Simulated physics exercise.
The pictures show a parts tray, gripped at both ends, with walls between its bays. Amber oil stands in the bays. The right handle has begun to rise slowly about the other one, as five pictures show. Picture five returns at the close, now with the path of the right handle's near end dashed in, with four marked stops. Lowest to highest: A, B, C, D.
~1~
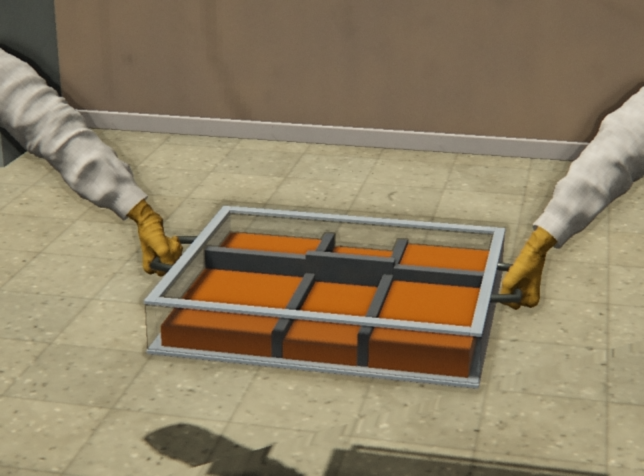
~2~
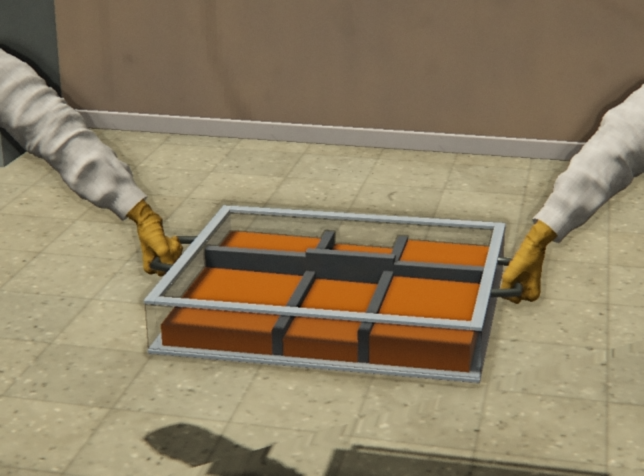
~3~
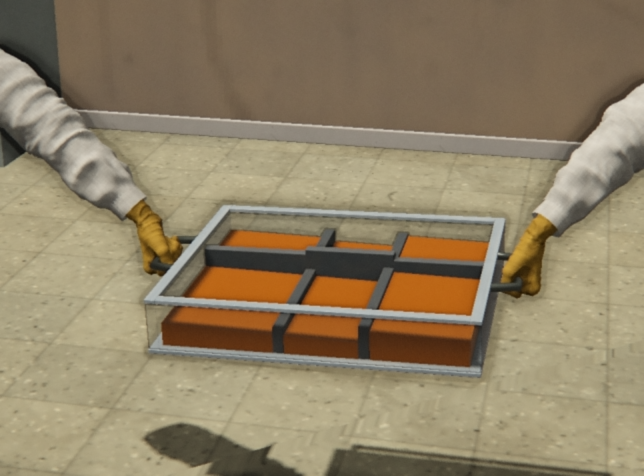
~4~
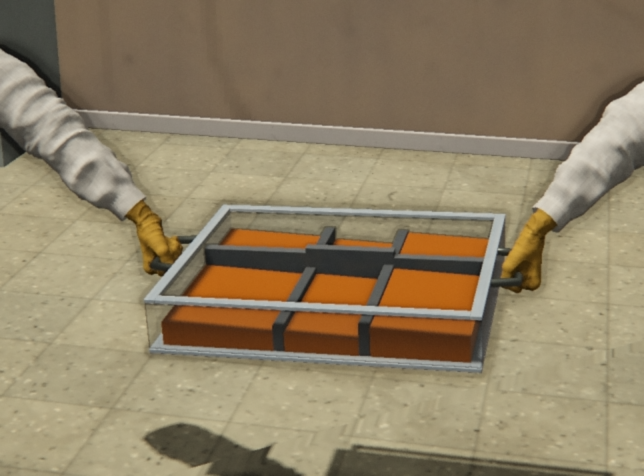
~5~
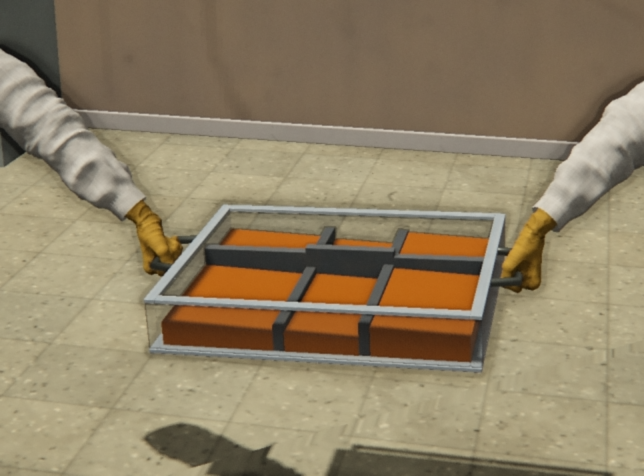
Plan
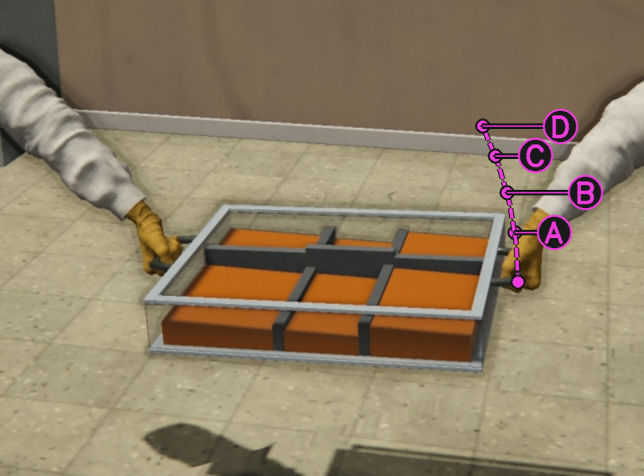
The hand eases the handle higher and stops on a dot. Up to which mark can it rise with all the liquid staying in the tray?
Take B.
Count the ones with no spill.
Two.
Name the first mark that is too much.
Here it is mark C.
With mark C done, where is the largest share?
That is the front left bay.
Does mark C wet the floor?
Yes, it does.
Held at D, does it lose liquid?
Yes, that goes wrong.
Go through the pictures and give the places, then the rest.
In the first picture, the tray is level; deepest in the back right bay, at (442, 264), shallowest in the front middle; right handle at (519, 284).
The second picture shows tipped about 1° down to the left; no wall is crossed; right handle at (520, 278).
The third picture shows tipped about 2° down to the left; no wall is crossed; right handle at (520, 273).
The fourth picture shows tipped about 3° down to the left; no wall is crossed; right handle at (520, 268).
The fifth picture shows tipped about 3° down to the left; deepest in the back right bay, at (443, 252), shallowest in the front middle; right handle at (520, 267).
On the marked copy, A at (514, 232); B at (507, 192); C at (495, 155); D at (482, 126).
For mark A, nothing spills; the front left bay holds the most.
For mark B, nothing spills; the front left bay holds the most.
For mark C, about 12 % goes over the rim.
For mark D, about 29 % goes over the rim.
